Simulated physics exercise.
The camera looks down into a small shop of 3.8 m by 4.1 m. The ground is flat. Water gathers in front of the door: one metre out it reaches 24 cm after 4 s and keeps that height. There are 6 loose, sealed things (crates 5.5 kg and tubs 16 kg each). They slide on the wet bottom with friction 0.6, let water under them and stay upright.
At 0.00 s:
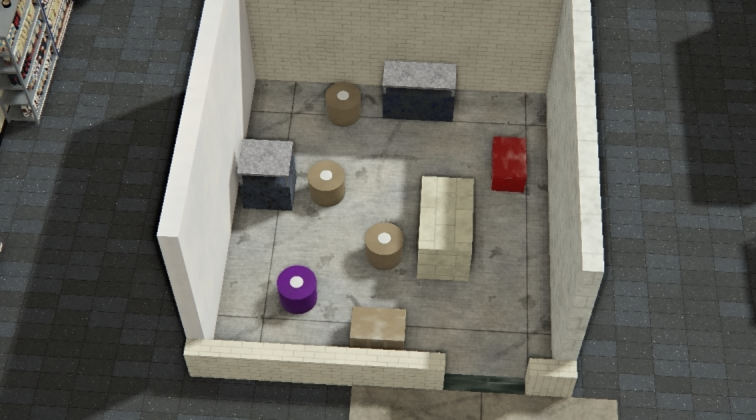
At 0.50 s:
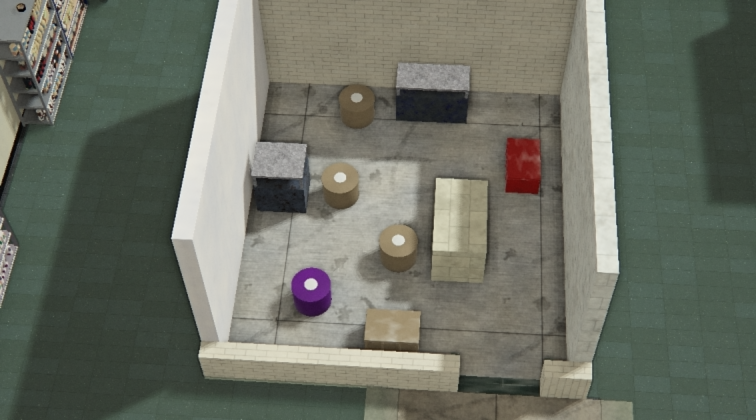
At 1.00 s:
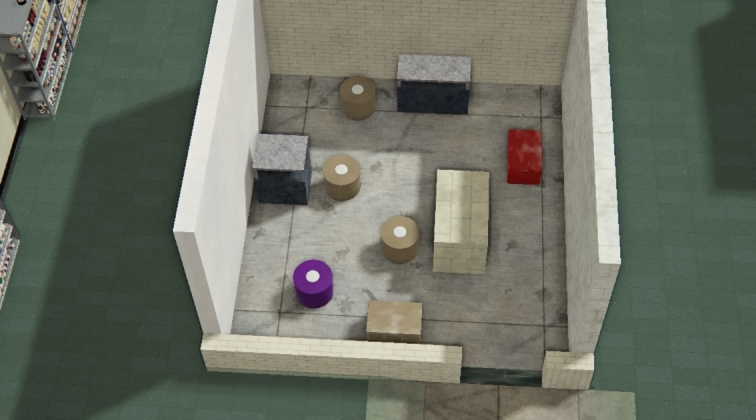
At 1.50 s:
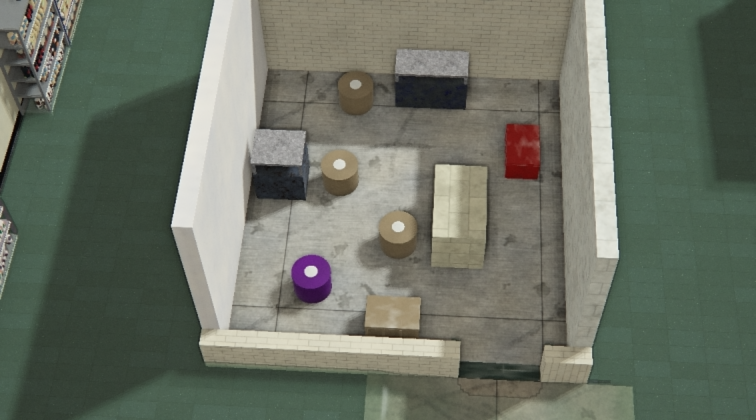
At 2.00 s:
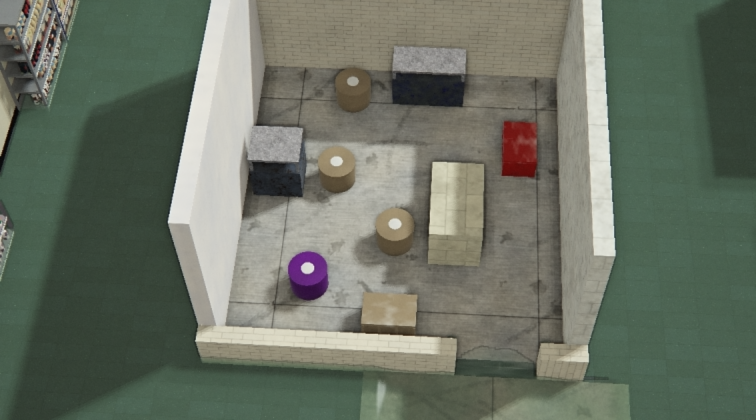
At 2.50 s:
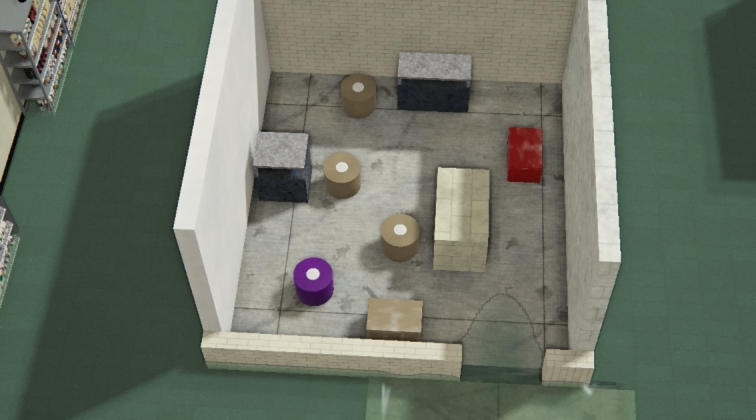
A small walled shop holds still tubs and crates as faint water appears at the doorway.
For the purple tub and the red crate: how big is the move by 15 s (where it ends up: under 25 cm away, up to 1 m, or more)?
The purple tub slides a little, the red crate gets carried off.
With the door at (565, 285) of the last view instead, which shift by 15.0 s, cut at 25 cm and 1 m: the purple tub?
In that case the purple tub travels far.
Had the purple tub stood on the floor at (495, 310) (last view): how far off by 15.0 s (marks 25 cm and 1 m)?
It gets carried off.
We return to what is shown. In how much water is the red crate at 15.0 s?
Roughly 15 cm.
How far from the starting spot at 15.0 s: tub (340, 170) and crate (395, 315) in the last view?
In that order: 60 cm, 30 cm.
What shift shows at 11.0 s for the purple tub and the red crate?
About 5 and 250 cm.
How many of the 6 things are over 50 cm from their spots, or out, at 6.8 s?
1 of them.
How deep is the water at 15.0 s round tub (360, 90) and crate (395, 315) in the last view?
About 13 and 11 cm.
After 3.5 s the purple tub is near (313, 274), 0.0 m from its start, aground; the red crate is near (526, 147), 0.0 m from its start, aground; 0 afloat.
After 6.8 s the purple tub is near (313, 274), 0.0 m from its start, aground; the red crate is near (491, 79), 1.0 m from its start, afloat; 2 afloat.
After 11.0 s the purple tub is near (310, 276), 0.0 m from its start, aground; the red crate is near (330, 129), 2.4 m from its start, afloat; 3 afloat.
After 15.0 s the purple tub is near (304, 219), 0.7 m from its start, afloat; the red crate is near (351, 89), 2.3 m from its start, afloat; 5 afloat.
